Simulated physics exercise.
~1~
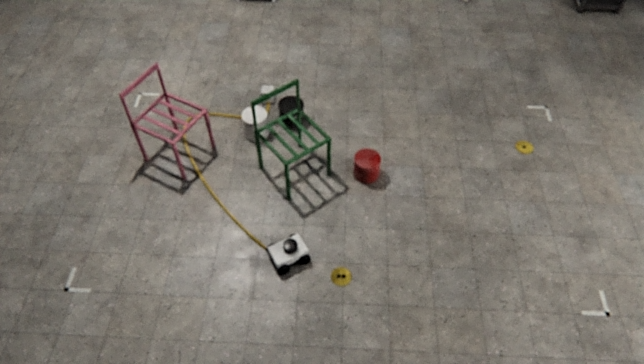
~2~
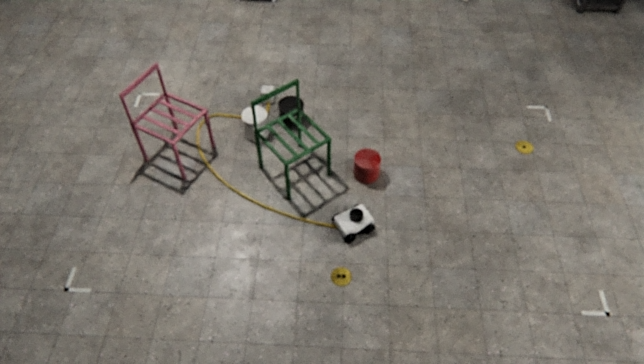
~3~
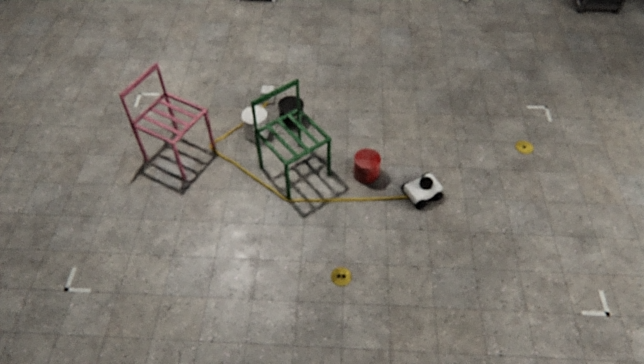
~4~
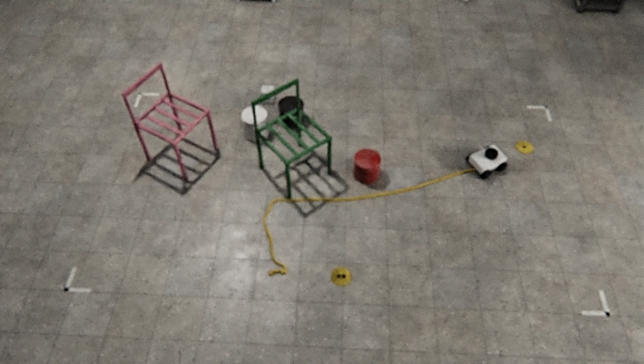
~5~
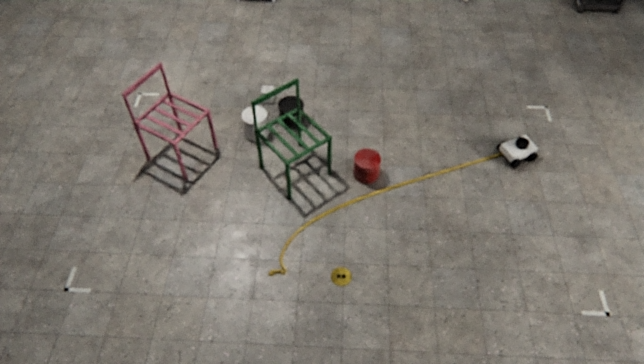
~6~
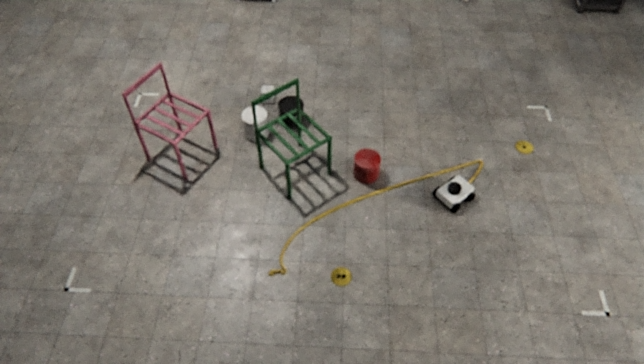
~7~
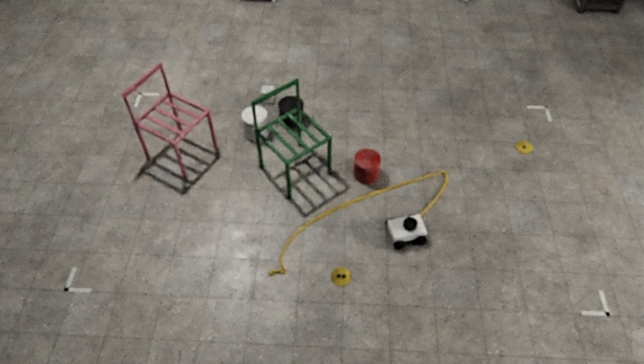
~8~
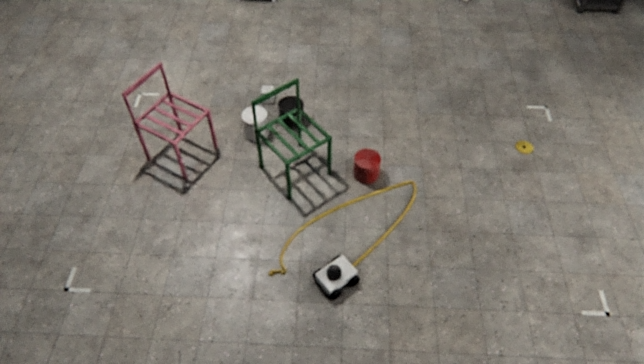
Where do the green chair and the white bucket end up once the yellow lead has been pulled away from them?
The green chair is still in its starting place, and the white bucket beside it has hardly stirred.
A small white cart with a black top trails a long yellow lead across a grey tiled floor, seen from high above. A pink chair stands at the left, with a green chair, a white bucket and a black bin close together near the middle and a red tub just to their right. The cart rolls up and right past the tub, drawing the lead from among the chairs until its far end lies loose on the floor. Near the right-hand yellow mark it turns back, then travels down and left. It ends over the lower yellow mark, the lead curving behind it.
